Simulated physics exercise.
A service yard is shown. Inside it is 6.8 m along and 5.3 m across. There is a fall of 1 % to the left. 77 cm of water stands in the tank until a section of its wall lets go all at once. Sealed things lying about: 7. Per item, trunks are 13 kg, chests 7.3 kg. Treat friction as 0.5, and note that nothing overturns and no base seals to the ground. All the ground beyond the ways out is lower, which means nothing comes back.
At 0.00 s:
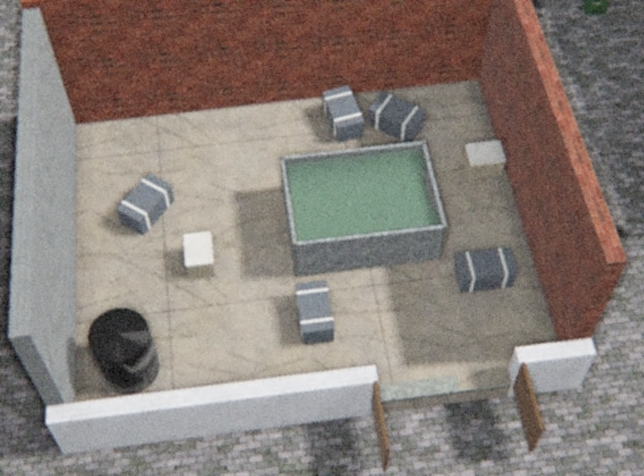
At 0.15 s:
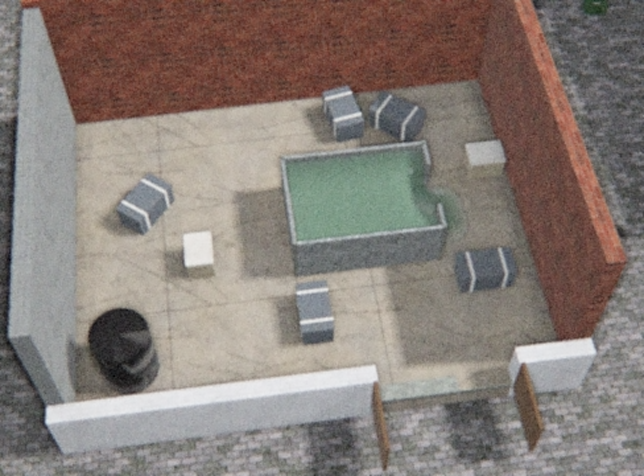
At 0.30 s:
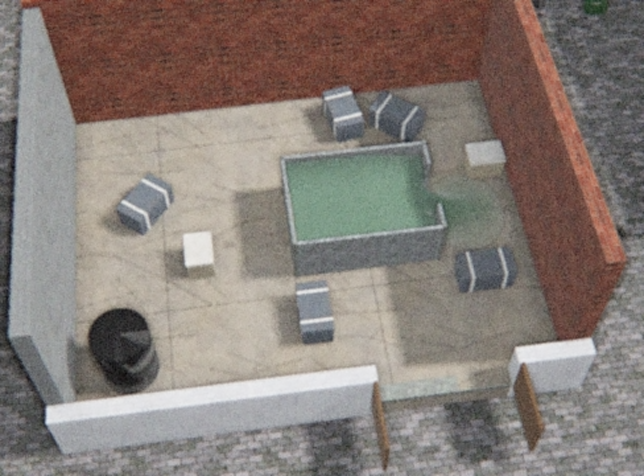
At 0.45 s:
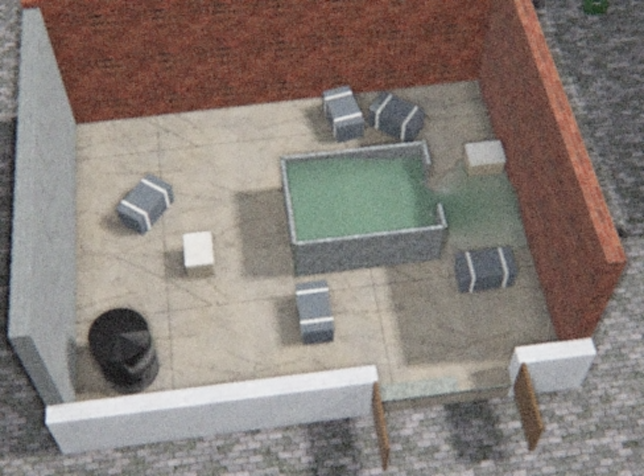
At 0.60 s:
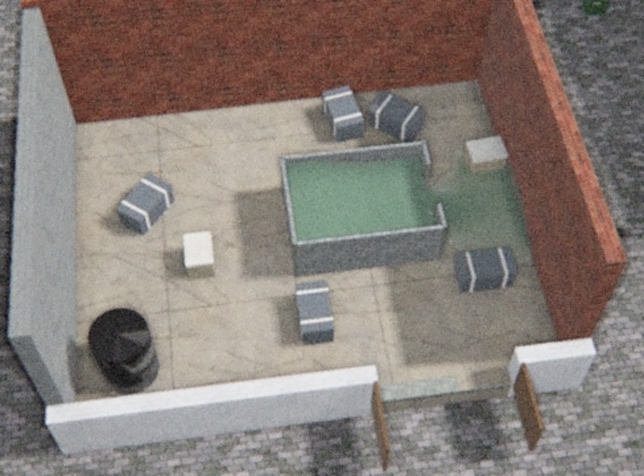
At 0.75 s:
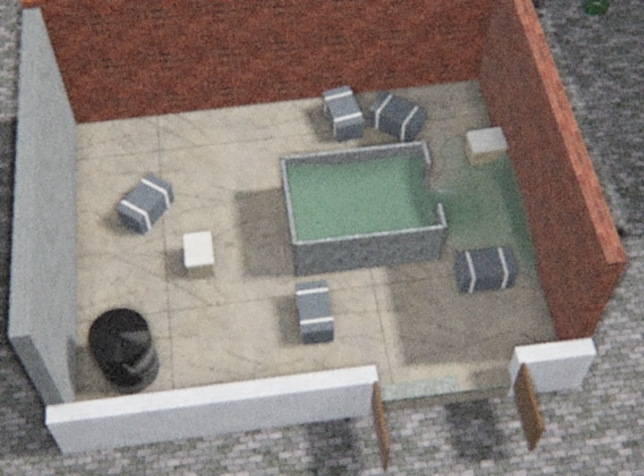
In the video, a gap opens in the right side of a raised pool in a walled yard, and greenish water spreads across the floor to the brick wall, nudging a pale chest slightly backward while the trunks stay still.
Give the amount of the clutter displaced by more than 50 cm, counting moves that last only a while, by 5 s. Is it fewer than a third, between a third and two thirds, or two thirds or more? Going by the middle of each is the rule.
A third to two thirds.
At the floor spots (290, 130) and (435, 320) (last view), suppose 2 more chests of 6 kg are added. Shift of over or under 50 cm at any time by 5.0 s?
In that order: More, over.
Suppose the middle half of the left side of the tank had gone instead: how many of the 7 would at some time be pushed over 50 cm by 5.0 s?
The answer then is 2.
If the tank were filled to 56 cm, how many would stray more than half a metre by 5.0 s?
Count under that change: 4.
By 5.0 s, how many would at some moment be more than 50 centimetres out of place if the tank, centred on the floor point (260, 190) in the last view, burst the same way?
Then 4 of them would.
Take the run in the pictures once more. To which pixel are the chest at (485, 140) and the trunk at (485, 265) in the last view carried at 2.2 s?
First near (401, 86), second near (454, 288).
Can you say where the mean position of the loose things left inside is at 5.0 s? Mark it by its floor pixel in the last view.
It works out to somewhere near (252, 235) on the floor.
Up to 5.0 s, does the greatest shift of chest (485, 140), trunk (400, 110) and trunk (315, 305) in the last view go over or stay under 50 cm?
Well, in that order it's topping it, topping it, not reaching it.
After 1.1 s 1 of 7 are over 50 cm from their spots; 0 afloat.
After 2.2 s 2 of 7 are over 50 cm from their spots; 0 afloat.
After 3.5 s 4 of 7 are over 50 cm from their spots; 1 afloat.
After 5.0 s 4 of 7 are over 50 cm from their spots, and 4 have been at some point; 1 afloat.
